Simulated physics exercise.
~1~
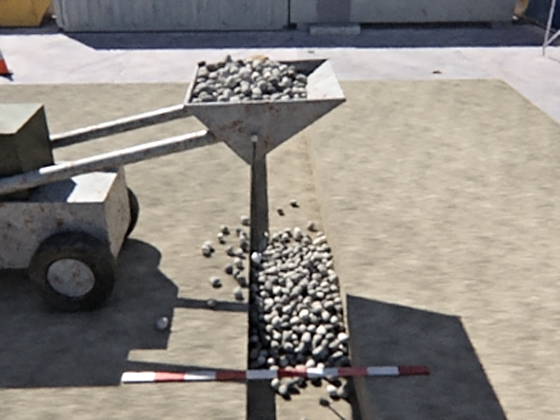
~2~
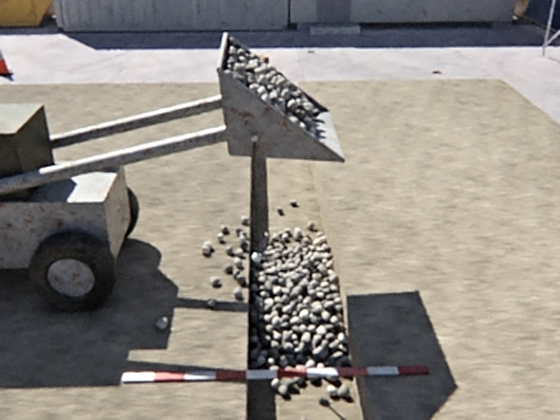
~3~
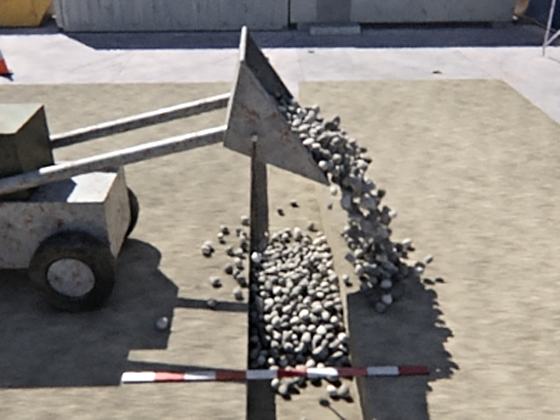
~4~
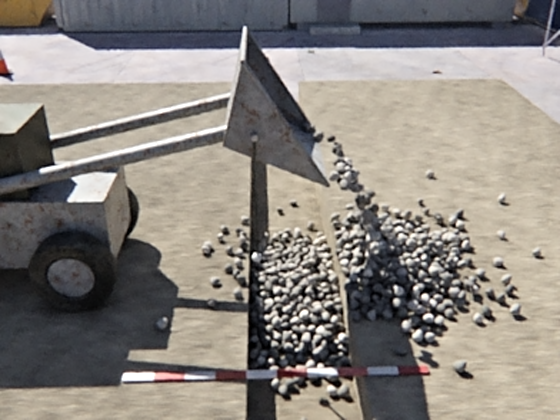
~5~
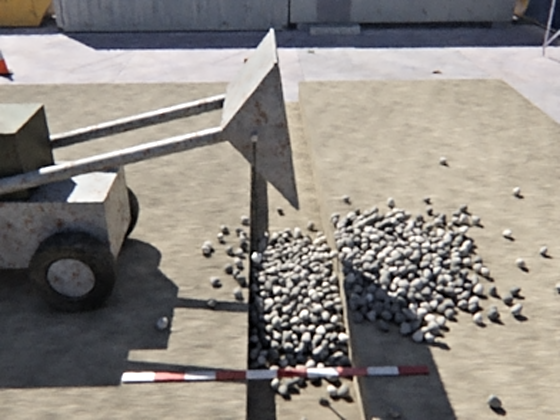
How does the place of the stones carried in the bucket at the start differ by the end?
At the start they sit in the raised bucket above the trench. By the end they have left the bucket and lie mostly in a loose, scattered heap on the ground to the right of the trench.
